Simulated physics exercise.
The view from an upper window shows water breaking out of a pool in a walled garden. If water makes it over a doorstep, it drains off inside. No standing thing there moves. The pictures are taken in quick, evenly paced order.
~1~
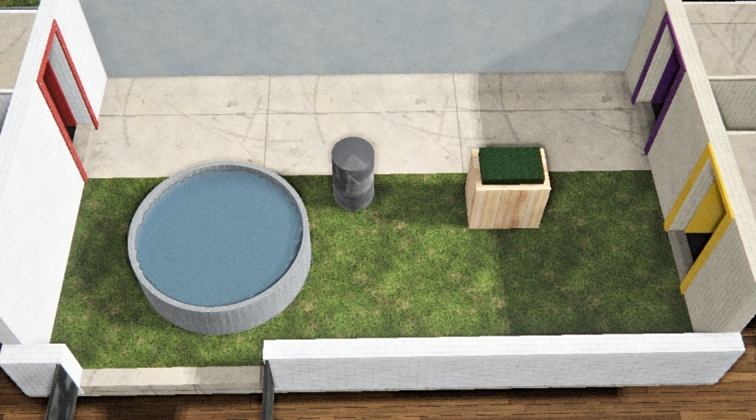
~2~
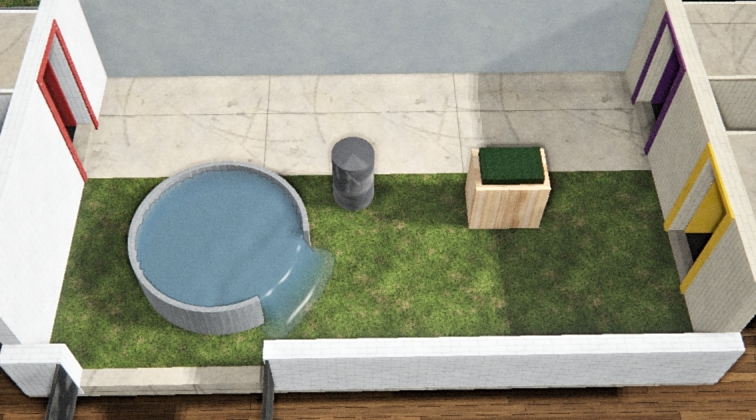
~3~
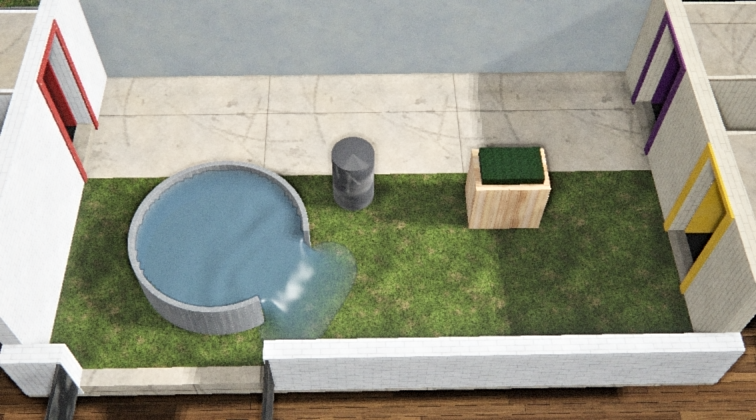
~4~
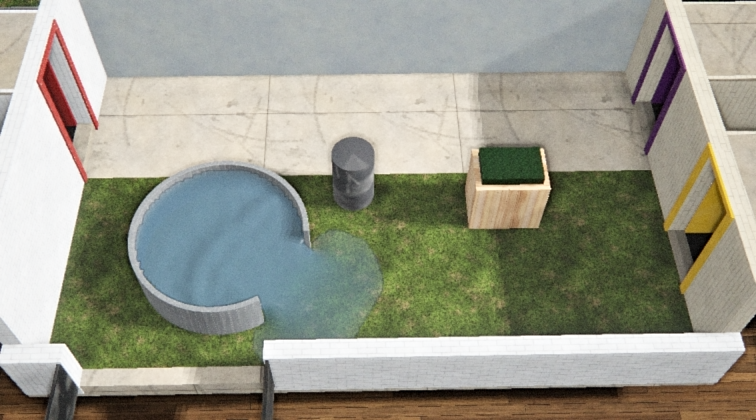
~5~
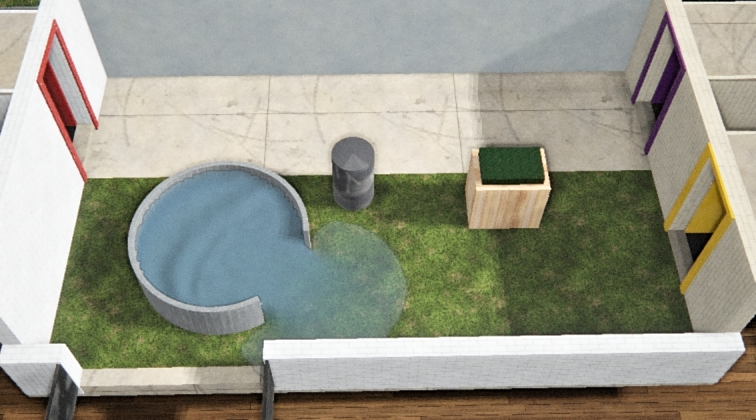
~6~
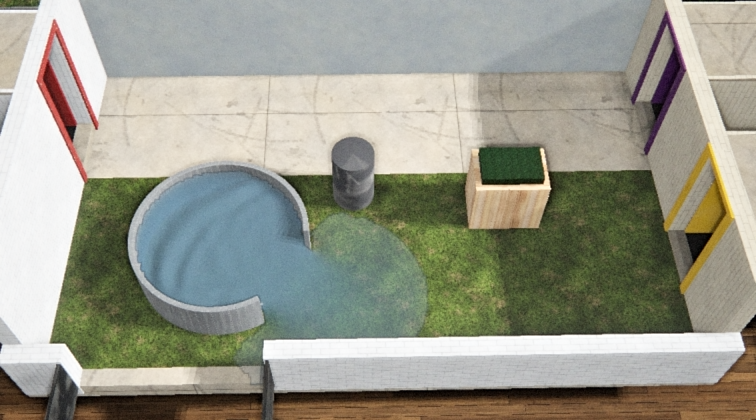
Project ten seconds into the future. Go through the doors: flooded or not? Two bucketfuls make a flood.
At the end, the yellow door surpasses two buckets, the red door does not surpass two buckets, the purple door does not surpass two buckets.
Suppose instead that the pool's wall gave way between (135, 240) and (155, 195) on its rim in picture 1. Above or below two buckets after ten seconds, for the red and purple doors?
Note: Red misses the line, purple misses the line.
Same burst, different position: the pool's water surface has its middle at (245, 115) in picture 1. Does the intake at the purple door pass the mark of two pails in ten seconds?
Purple door exceeds the limit.
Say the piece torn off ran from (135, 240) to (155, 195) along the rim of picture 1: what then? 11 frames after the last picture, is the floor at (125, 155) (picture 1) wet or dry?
Answer: Soaked.
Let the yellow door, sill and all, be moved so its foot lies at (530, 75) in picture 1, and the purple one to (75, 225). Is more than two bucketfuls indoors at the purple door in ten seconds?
I'd say the purple one admits less.
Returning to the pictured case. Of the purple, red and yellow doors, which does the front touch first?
The yellow door.
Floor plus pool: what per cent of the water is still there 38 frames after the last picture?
About 92 per cent.
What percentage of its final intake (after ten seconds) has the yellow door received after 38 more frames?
My estimate: Close to 60 per cent.
A moment on, water covers 15 % of the floor; the yellow door not reached, the red door not reached, the purple door not reached.
Next, water covers 25 % of the floor; the yellow door not reached, the red door not reached, the purple door not reached.
Then, water covers 40 % of the floor; the yellow door under two buckets in, the red door not reached, the purple door not reached.
Later, water covers 65 % of the floor; the yellow door far over two buckets in, the red door not reached, the purple door wet at the sill, nothing in.
In the end, water covers 80 % of the floor; the yellow door far over two buckets in, the red door not reached, the purple door wet at the sill, nothing in.
